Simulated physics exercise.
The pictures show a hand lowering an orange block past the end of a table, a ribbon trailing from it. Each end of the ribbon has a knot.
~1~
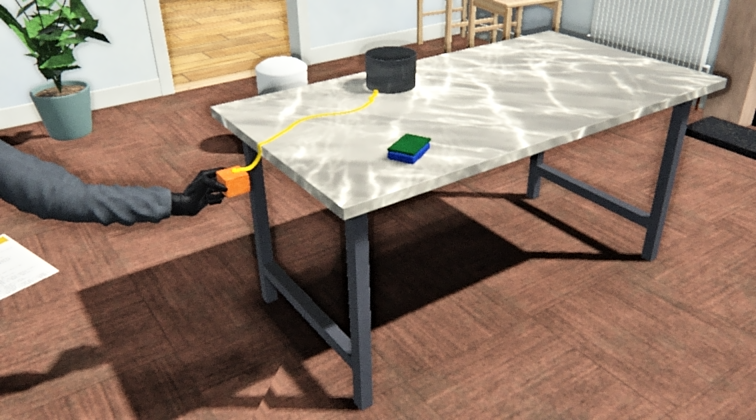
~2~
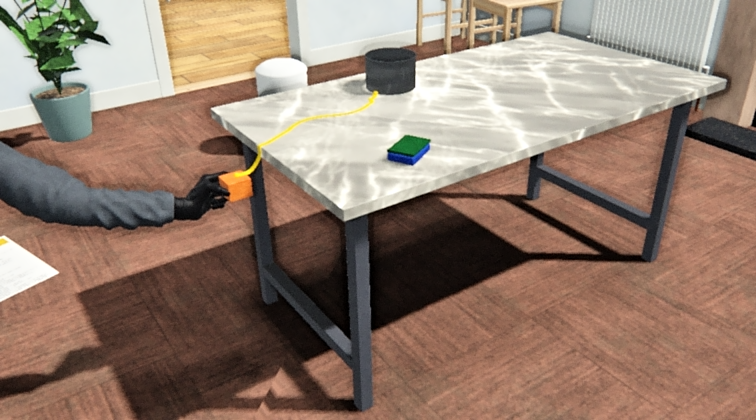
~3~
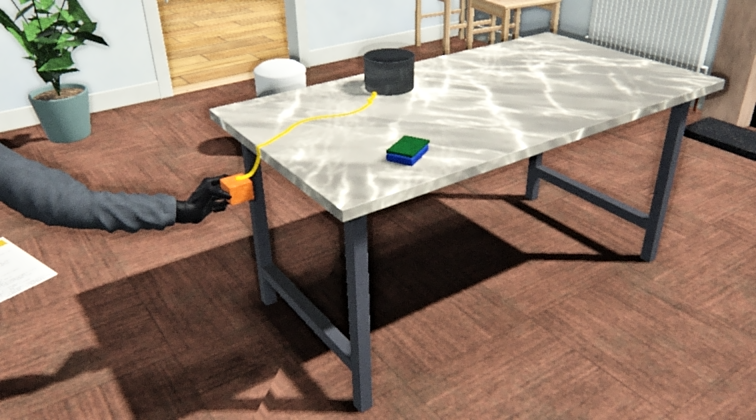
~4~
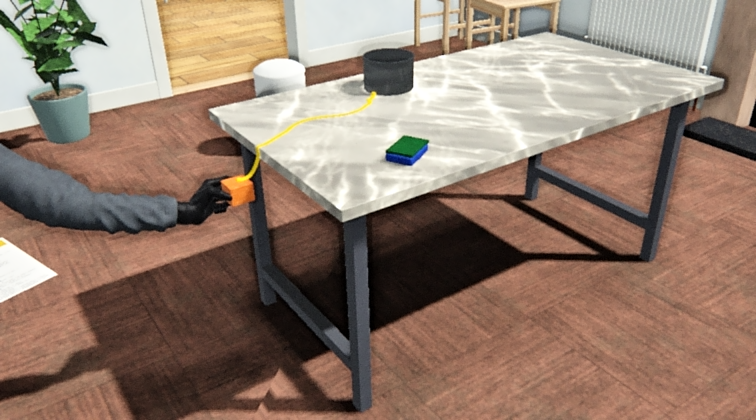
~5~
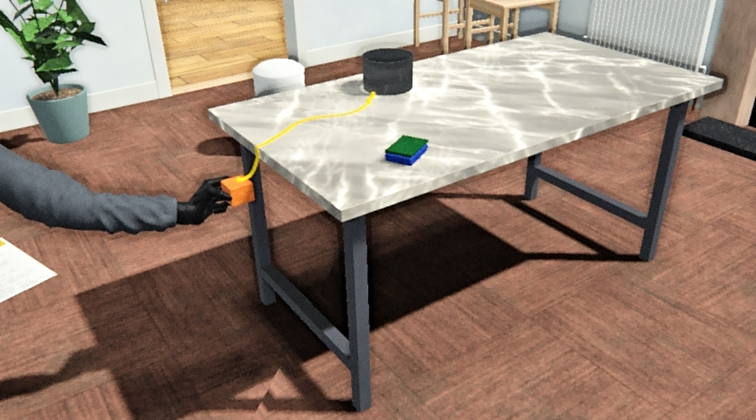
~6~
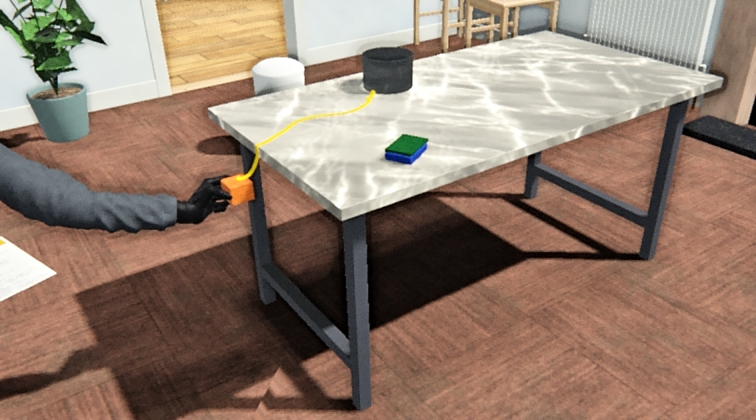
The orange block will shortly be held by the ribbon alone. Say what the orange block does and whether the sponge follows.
The orange block stays suspended; the sponge stays put.
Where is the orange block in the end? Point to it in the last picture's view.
It ends up at (248, 215).
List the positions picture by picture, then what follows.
The first picture shows orange block (233, 182); pot (391, 53); sponge (410, 143).
The second picture shows orange block (236, 186).
The third picture shows orange block (237, 189).
The fourth picture shows orange block (238, 191); ribbon through (357, 111) (305, 121).
The fifth picture shows orange block (238, 191); ribbon through (357, 111) (304, 121).
The sixth picture shows orange block (237, 190); pot (388, 54); sponge (407, 143); ribbon tied to the pot, with little slack.
Then, 1.08 s past the final frame, block in the air near (256, 212); pot still; sponge still.
Then, 1.90 s past the final frame, block in the air near (260, 211); pot still; sponge still.
When it is over, block in the air near (249, 215); pot still; sponge still. The orange block swings from the edge and the sponge stays on top.
